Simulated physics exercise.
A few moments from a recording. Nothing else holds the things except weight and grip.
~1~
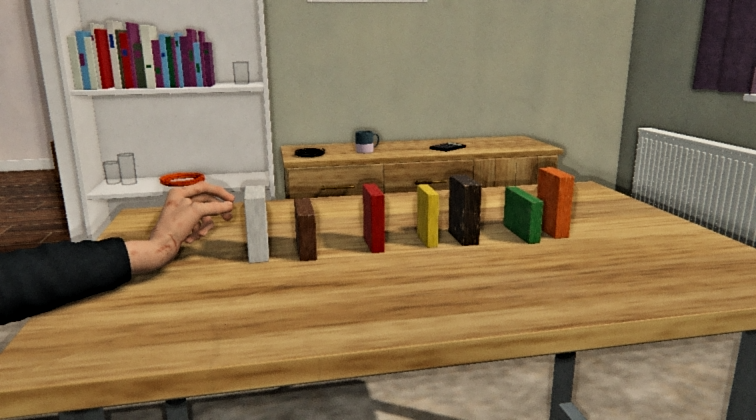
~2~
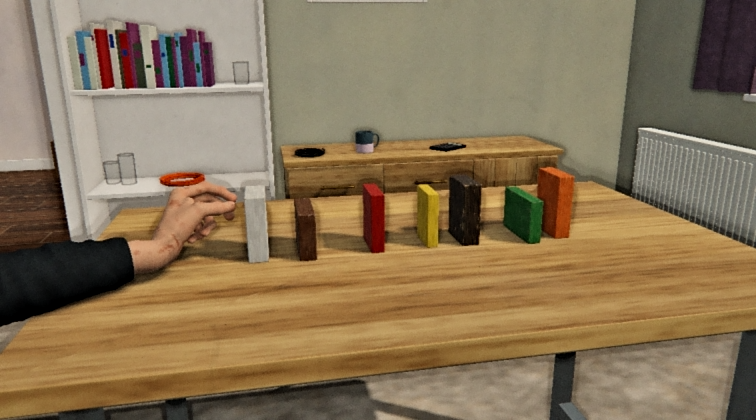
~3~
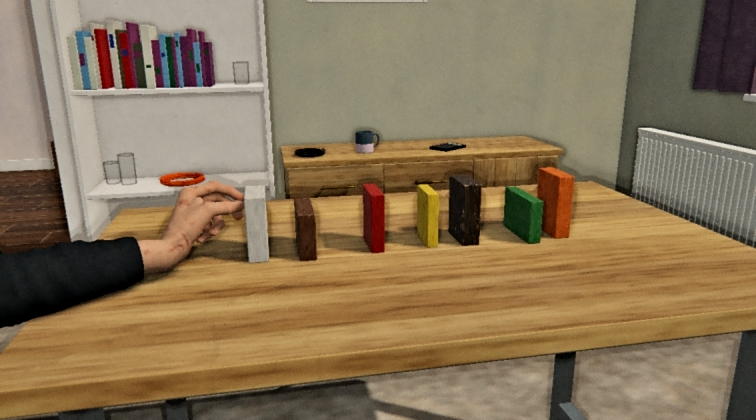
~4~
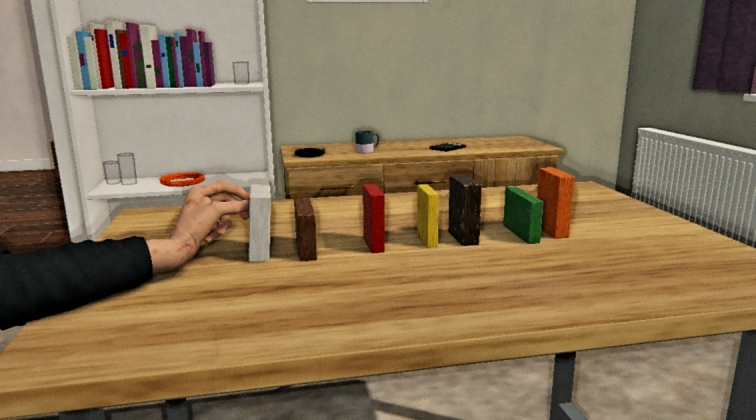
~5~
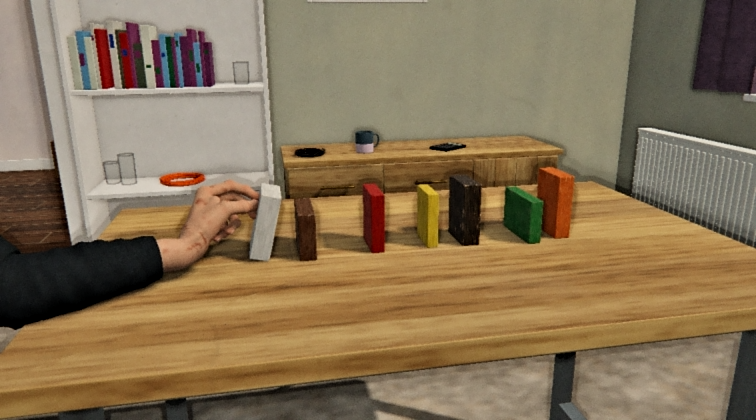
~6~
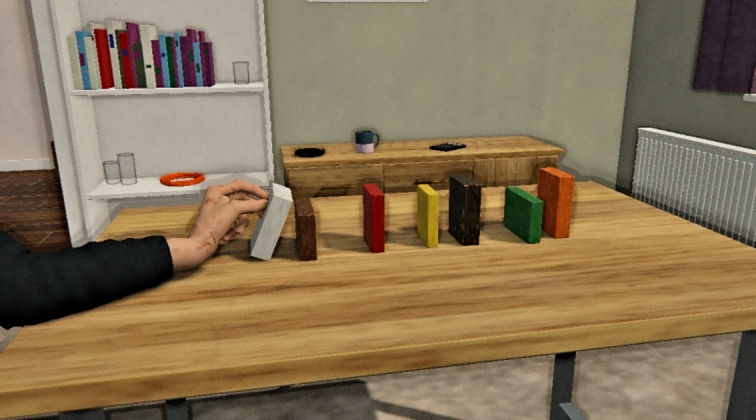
A hand pushes the white board, tilting it rightward toward the upright brown board.
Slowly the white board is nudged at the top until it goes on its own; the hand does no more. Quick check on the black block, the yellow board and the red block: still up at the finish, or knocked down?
The black block is still up; the yellow board is still up; the red block is still up.
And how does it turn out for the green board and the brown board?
Result - green board up, brown board down.
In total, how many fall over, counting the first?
That makes 2 altogether.
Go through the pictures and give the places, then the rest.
The first frame shows black block (464, 210); yellow board (427, 216); red block (373, 218).
The second frame shows brown board (305, 228); green board (522, 214).
The third frame shows brown board (305, 228); green board (522, 214).
The fourth frame shows white board 5° over; brown board (305, 228); green board (522, 214).
The fifth frame shows white board 14° over; brown board (305, 228); green board (522, 214).
The sixth frame shows white board 23° over; black block (464, 210); yellow board (427, 216); red block (373, 218).
Then, 0.40 s past the last view, white board 45° over; brown board rocked 22° from its first pose.
Then, 0.50 s past the last view, white board 66° over; brown board rocked 62° from its first pose.
Then, 1.60 s past the last view, white board 69° over; brown board on its side.
Finally, down or leaning hard on the table, brown board; the other 4 still in place. Final places as the last picture's camera would see them, black block near (464, 210), yellow board near (427, 216).
